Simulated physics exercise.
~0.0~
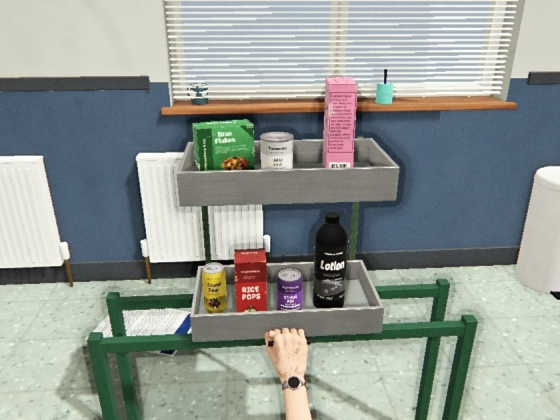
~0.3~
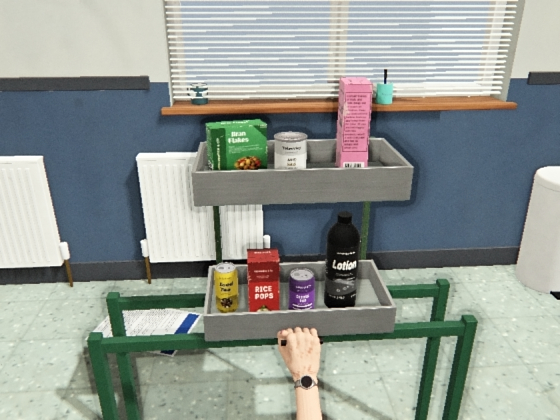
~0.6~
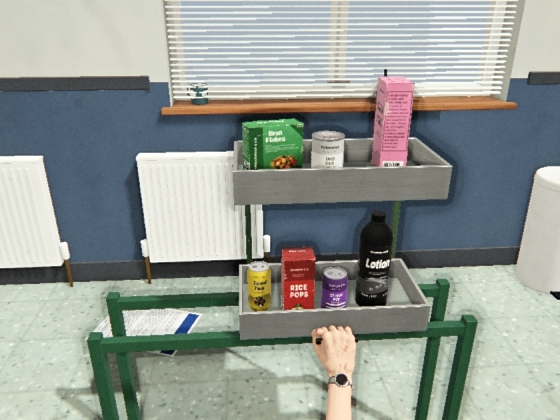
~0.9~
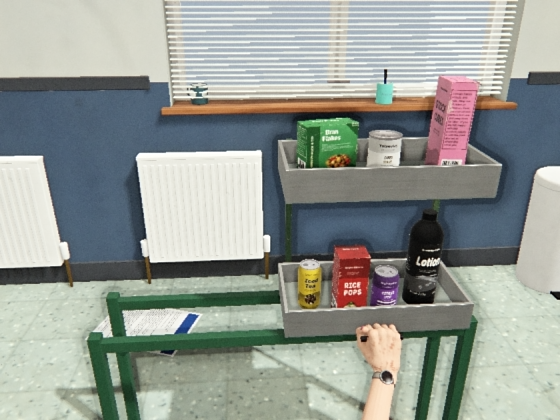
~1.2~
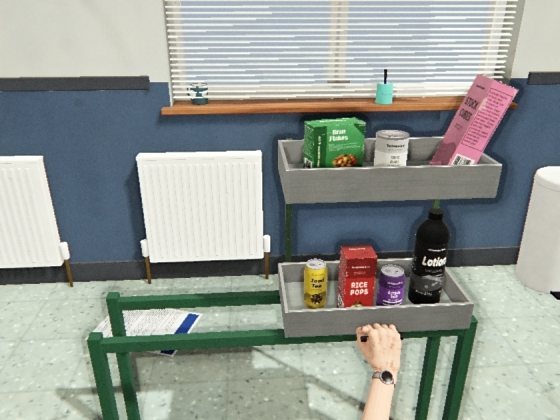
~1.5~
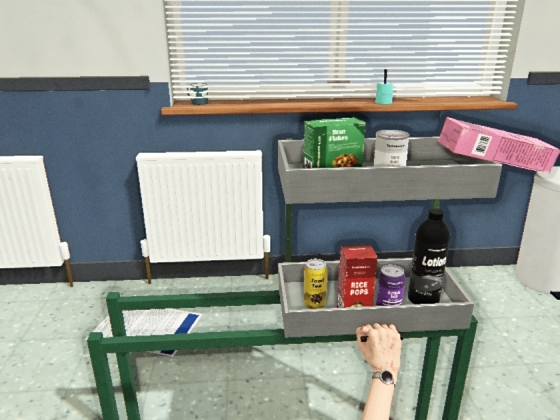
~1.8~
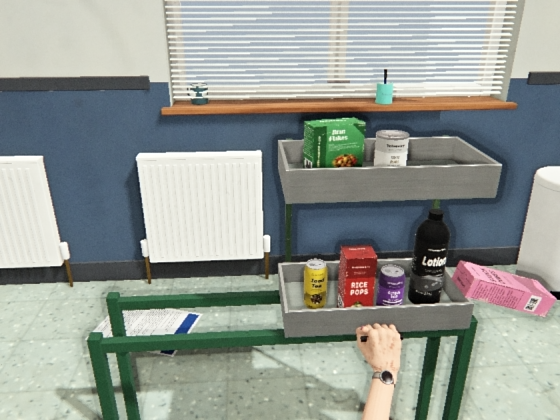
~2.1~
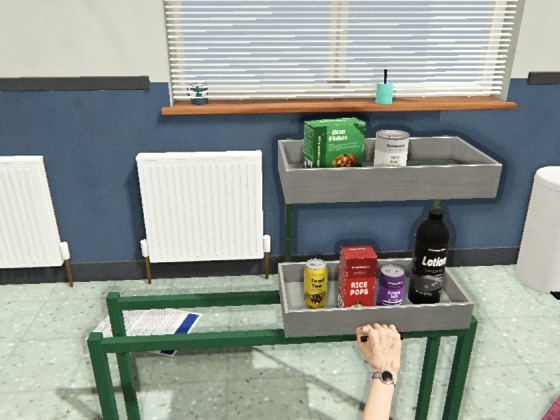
In a blue-walled room, a hand slides a rack tray right and a pink carton topples off.
